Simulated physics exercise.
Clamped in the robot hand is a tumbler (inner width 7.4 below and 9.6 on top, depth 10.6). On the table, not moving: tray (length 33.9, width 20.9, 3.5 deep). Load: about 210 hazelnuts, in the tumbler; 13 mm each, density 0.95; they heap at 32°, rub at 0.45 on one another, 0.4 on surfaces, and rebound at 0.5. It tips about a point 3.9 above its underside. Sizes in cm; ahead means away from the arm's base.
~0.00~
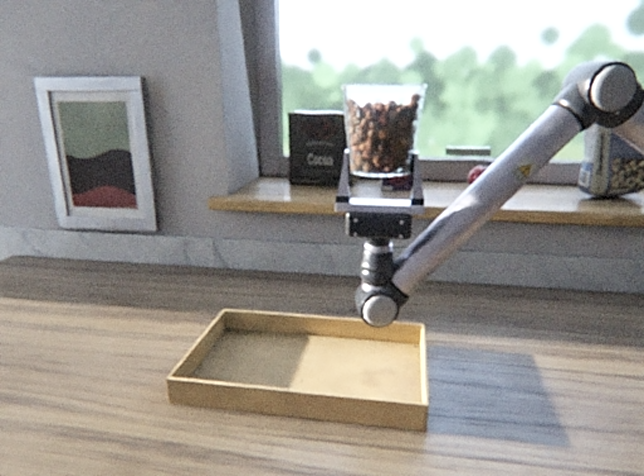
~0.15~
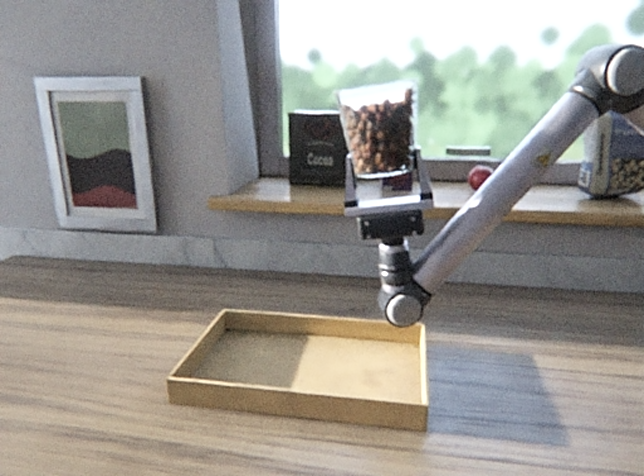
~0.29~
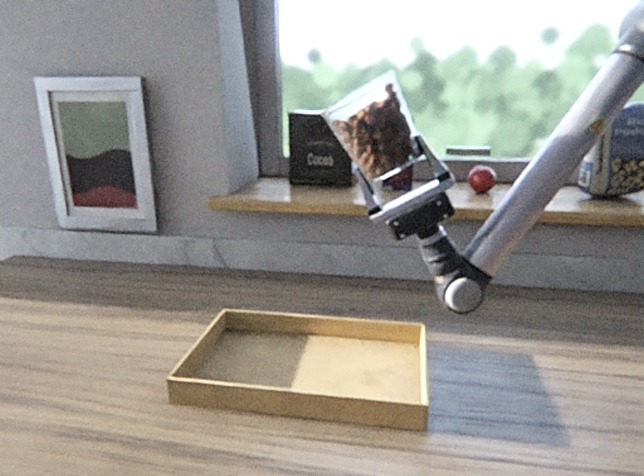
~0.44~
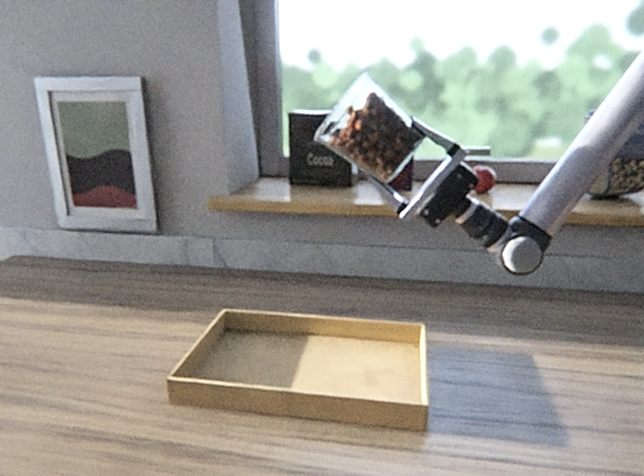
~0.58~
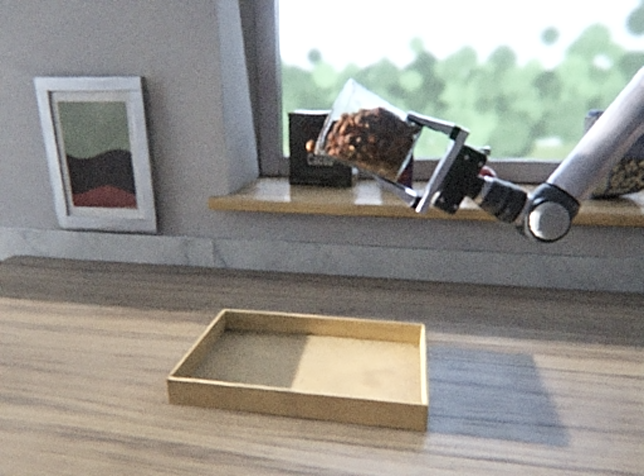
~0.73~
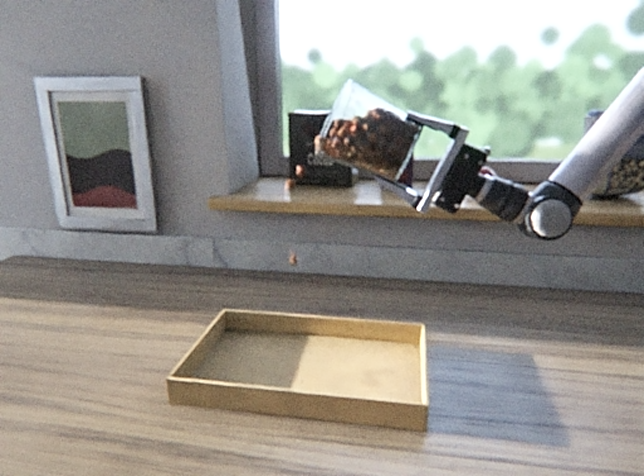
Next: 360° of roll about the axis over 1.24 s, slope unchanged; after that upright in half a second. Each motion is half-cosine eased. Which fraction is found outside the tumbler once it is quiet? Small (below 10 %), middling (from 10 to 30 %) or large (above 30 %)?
Share outside the tumbler: Middling (from 10 to 30 %).
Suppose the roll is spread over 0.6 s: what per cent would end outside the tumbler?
In that case some 10 per cent.
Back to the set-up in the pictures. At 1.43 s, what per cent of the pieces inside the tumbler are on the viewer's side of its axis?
Some 55 per cent.
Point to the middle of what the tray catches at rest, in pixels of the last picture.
At about (254, 369).
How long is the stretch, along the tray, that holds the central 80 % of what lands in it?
Some 14 cm.
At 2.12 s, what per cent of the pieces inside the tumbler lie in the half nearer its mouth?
About 45 per cent.
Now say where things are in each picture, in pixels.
In the first picture, the tumbler middle at (382, 130), upright; upper third of the load around (382, 113), from x 350 to 415, top at y 95; 206 in the tumbler.
In the second picture, the tumbler middle at (381, 130), tipped 8°; upper third of the load around (383, 113), from x 345 to 410, top at y 95.
In the third picture, the tumbler middle at (377, 132), tipped 29°; upper third of the load around (379, 115), from x 335 to 415, top at y 85.
In the fourth picture, the tumbler middle at (373, 134), tipped 52°; upper third of the load around (372, 118), from x 335 to 415, top at y 95.
In the fifth picture, the tumbler middle at (372, 137), tipped 65°; upper third of the load around (375, 124), from x 310 to 415, top at y 110.
In the sixth picture, the tumbler middle at (372, 137), tipped 66°; upper third of the load around (376, 126), from x 290 to 415, top at y 110; 203 in the tumbler, 3 in flight or on a rim.
After 1.43 s, tipped 66°, highest piece 39 above the table; 195 in the tumbler, 6 in the tray, 5 in flight or on a rim.
After 2.12 s, tipped 52°, highest piece 38 above the table; 178 in the tumbler, 21 in the tray, 2 on the table or floor, 5 in flight or on a rim.
After 2.67 s, upright, highest piece 41 above the table; 177 in the tumbler, 27 in the tray, 2 on the table or floor.
After 3.37 s, upright, highest piece 41 above the table; 177 in the tumbler, 27 in the tray, 2 on the table or floor.
In the end, 177 in the tumbler, 27 in the tray, 2 on the table or floor. That is 14 % outside the tumbler.
